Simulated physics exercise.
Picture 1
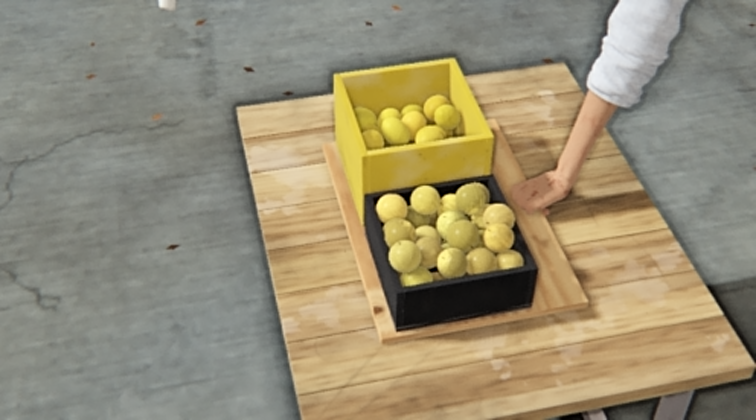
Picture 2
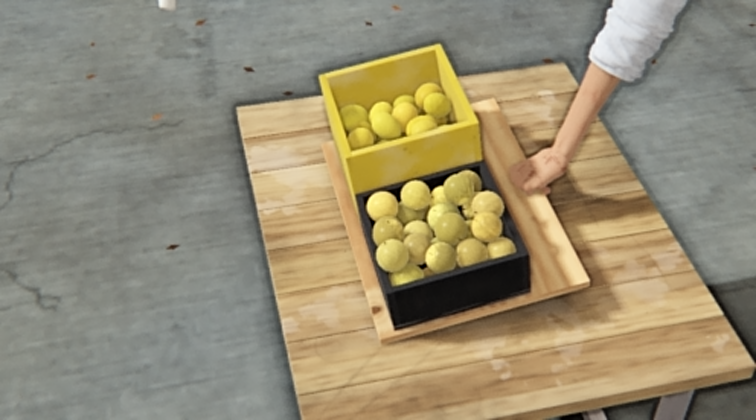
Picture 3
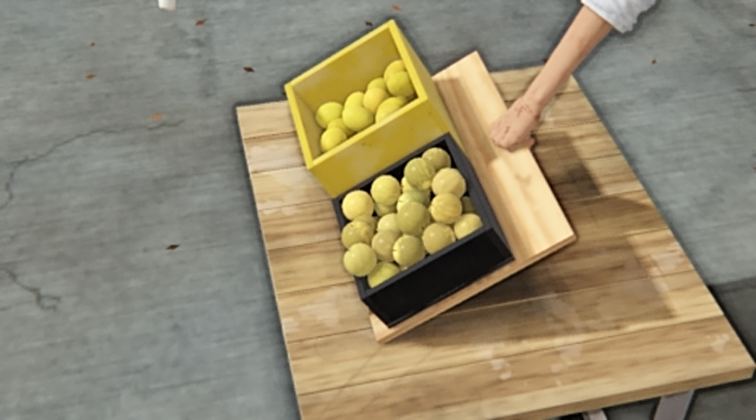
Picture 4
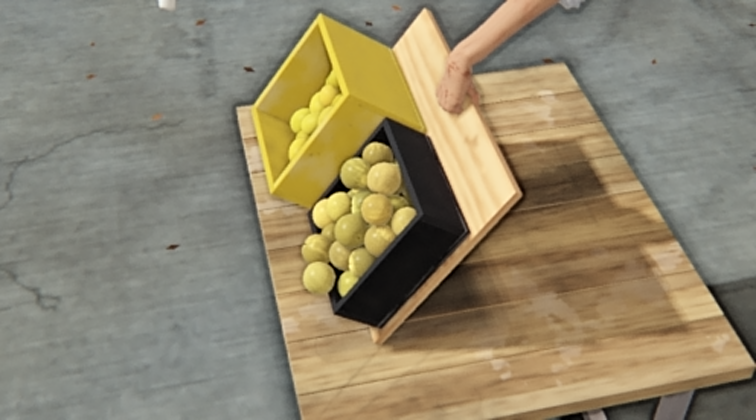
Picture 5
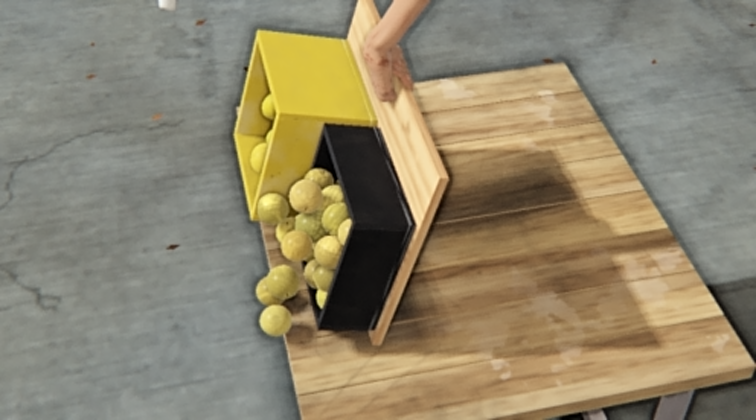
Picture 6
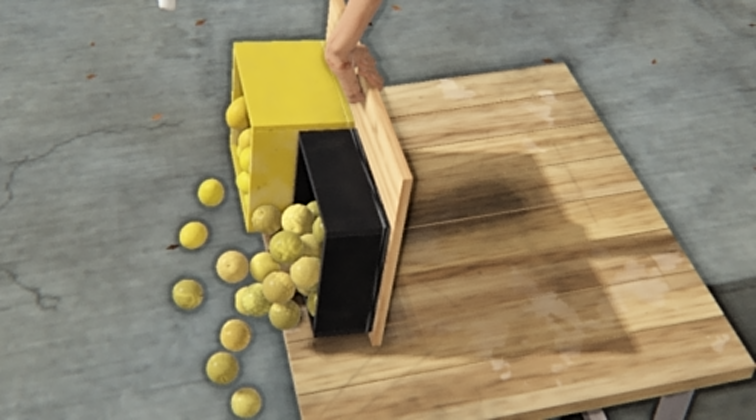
A hand tilts a board up leftward until yellow balls tumble from its black container.
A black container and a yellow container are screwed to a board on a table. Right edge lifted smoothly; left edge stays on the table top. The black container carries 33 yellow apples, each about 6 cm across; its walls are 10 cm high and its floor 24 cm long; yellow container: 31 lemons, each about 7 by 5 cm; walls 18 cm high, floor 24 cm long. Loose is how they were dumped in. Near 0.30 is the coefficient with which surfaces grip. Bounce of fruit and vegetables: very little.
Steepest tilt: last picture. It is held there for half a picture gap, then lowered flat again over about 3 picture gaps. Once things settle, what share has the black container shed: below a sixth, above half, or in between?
Kept: Less than half.
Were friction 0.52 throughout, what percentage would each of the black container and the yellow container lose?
Then black container 70, yellow container 30 per cent.
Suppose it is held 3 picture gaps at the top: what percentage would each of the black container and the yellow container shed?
Black container 70%, yellow container 40%.
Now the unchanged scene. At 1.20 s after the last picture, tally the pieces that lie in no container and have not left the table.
I'd guess near 3.
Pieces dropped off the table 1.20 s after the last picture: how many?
About 30.
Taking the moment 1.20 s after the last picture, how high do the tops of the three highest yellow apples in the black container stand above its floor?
Height: About 8 cm.
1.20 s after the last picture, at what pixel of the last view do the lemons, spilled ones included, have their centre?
Pixel (385, 169), give or take.
Then, 0.19 s after the last picture, tilt 76°; the black container is down by 17 of 33 and the yellow container is down by 7 of 31.
Then, 0.43 s after the last picture, tilt 22°; the black container is down by 21 of 33 and the yellow container is down by 10 of 31.
Then, 0.77 s after the last picture, tilt 0°; the black container is down by 22 of 33 and the yellow container is down by 10 of 31.
Outcome (1.20 s after the last picture), the black container is down by 22 of 33 and the yellow container is down by 10 of 31. Asked share, 22 of 33, 67 per cent.
